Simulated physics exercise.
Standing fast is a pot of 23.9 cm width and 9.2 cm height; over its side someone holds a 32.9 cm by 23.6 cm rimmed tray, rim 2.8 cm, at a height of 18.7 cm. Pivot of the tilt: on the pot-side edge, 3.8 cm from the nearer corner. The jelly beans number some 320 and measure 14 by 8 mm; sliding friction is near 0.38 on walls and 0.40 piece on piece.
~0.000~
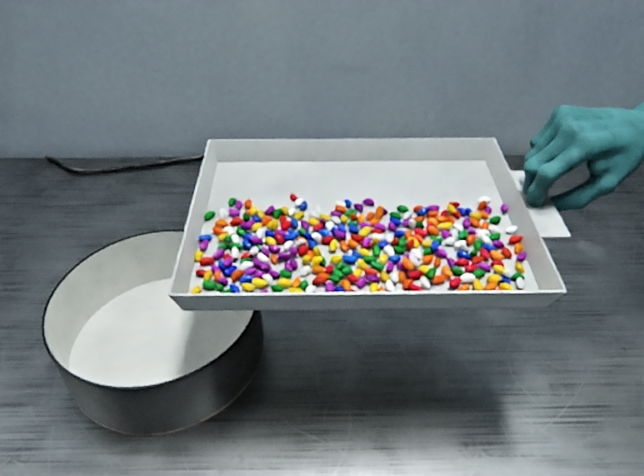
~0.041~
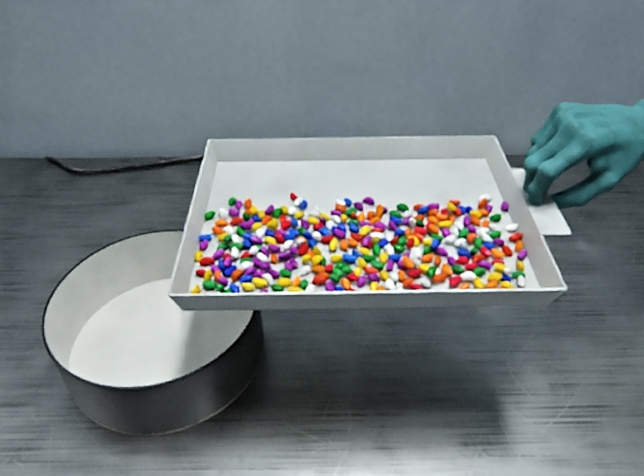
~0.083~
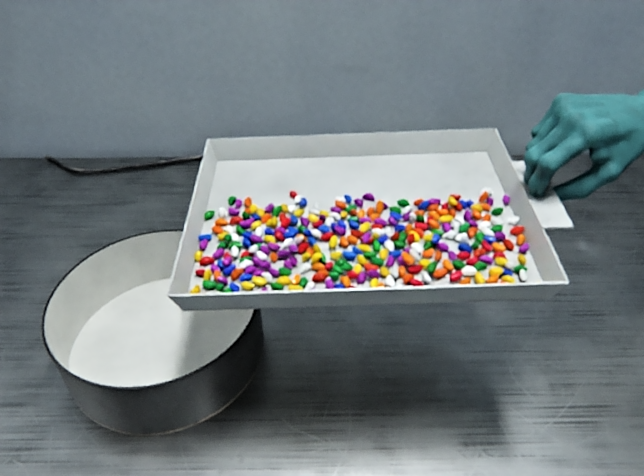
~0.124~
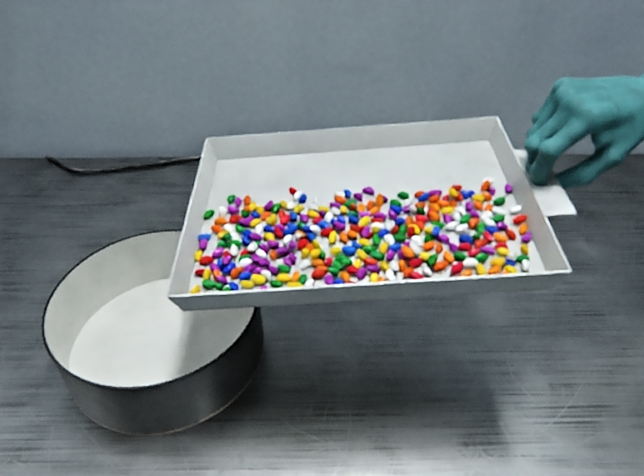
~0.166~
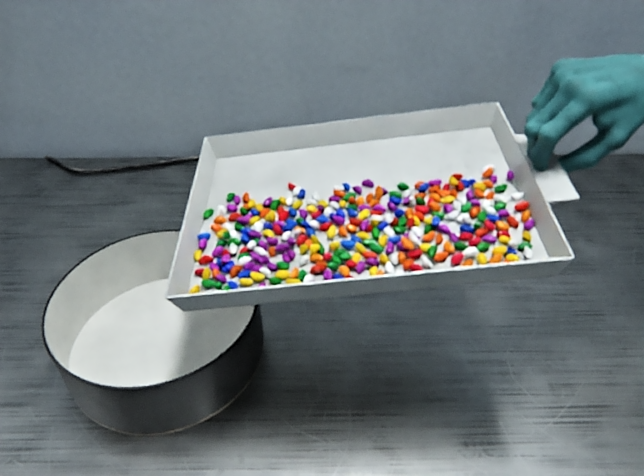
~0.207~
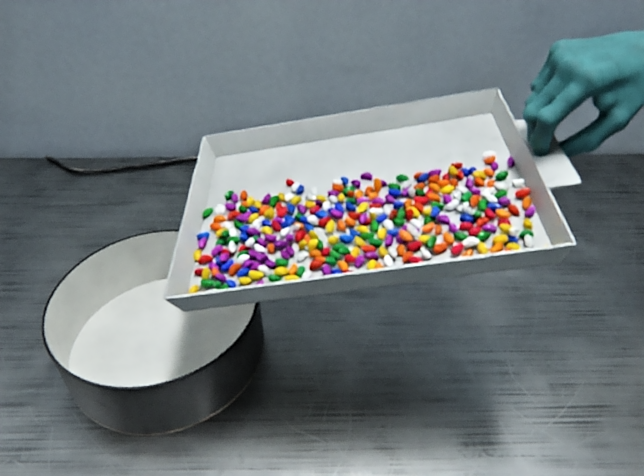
A white rimmed tray of multicoloured jelly beans sits level at first, its left end over a round, dark-sided pot, while a teal-gloved hand grips a tab on the right. The hand then raises that end, slanting the tray down toward the left, with the beans still spread across its front.
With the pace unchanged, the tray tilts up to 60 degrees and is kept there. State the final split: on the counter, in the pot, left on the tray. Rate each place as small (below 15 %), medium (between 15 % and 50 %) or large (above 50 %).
Counter - small; pot - medium; left on the tray - large.
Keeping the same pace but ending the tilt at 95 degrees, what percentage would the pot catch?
Share in the pot: Around 90 %.
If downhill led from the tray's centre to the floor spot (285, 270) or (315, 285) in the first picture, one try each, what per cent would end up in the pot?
Roughly 10 per cent on the first try and 0 per cent on the second.
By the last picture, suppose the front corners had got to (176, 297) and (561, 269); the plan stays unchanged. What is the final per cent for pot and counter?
You'd end with pot at 0 and counter at 30.
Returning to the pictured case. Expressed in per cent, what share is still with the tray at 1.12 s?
Around 70 percent.
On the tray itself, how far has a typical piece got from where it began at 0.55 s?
It has moved some 3 cm from its start.
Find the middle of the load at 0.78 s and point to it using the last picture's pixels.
Expected load position: Near (221, 217).
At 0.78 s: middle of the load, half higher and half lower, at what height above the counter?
About 24 cm.
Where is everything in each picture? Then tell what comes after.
Tray tilt 0 degrees, front corners at (178, 289) and (555, 285); middle of the pieces at (353, 245); pot at (154, 298), in the first picture.
Tray tilt 0 degrees, front corners at (178, 289) and (556, 283); middle of the pieces at (353, 243), in the second picture.
Tray tilt 2 degrees, front corners at (177, 289) and (557, 277); middle of the pieces at (353, 240), in the third picture.
Tray tilt 5 degrees, front corners at (176, 290) and (560, 266), lowest corner left front; middle of the pieces at (352, 235), in the fourth picture.
Tray tilt 8 degrees, front corners at (174, 290) and (562, 252), lowest corner left front; middle of the pieces at (351, 229), in the fifth picture.
Tray tilt 10 degrees, front corners at (173, 291) and (563, 239), lowest corner left front; middle of the pieces at (350, 223); pot at (154, 298). The tray's pace is about 70 degrees a second, in the sixth picture.
Then, at 0.55 s, tilt 35 degrees; the tray holds 100 %, the pot 0 %.
Then, at 0.78 s, tilt 51 degrees; the tray holds 100 %, the pot 0 %.
After 1.12 s, tilt 60 degrees; the tray holds 70 %, the pot 15 %.
By 2.3 s all is still; counter 5 %, pot 30 %, tray 60 %.
